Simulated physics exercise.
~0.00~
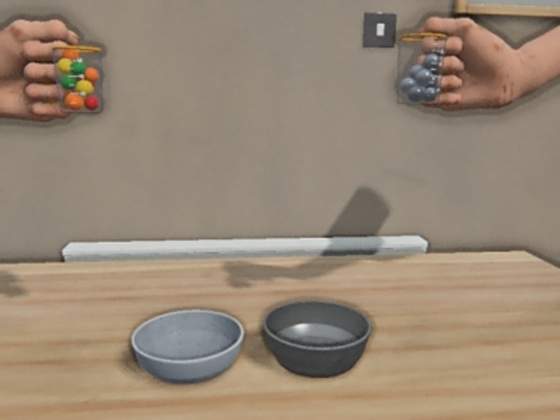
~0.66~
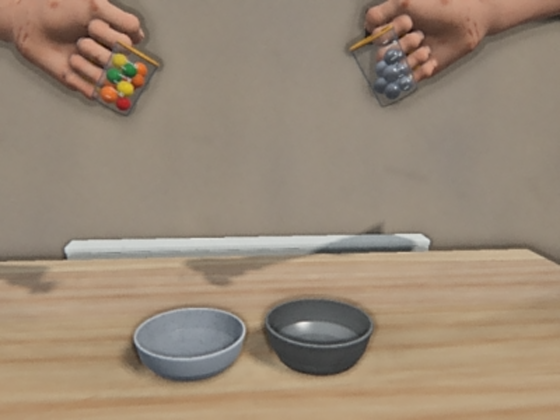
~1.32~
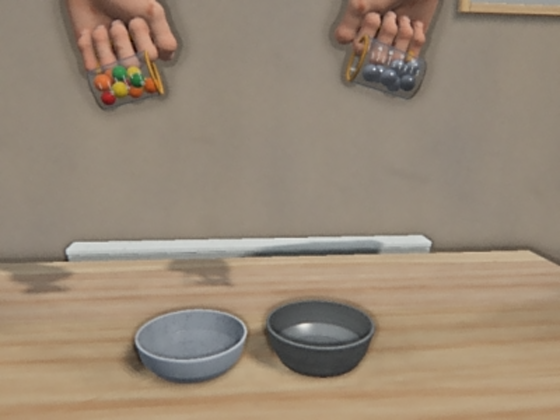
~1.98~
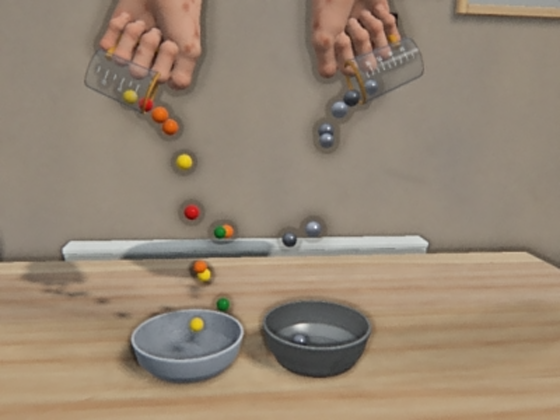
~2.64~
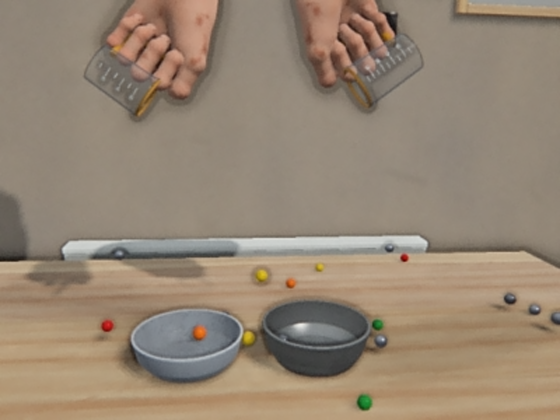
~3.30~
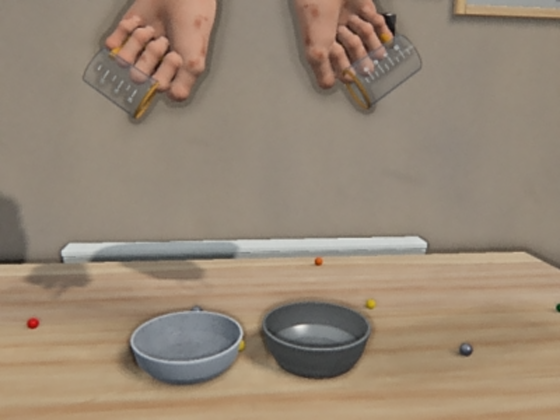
Two hands tipping clear cups of colourful and grey balls from high above two bowls, most bouncing out across the wooden table.
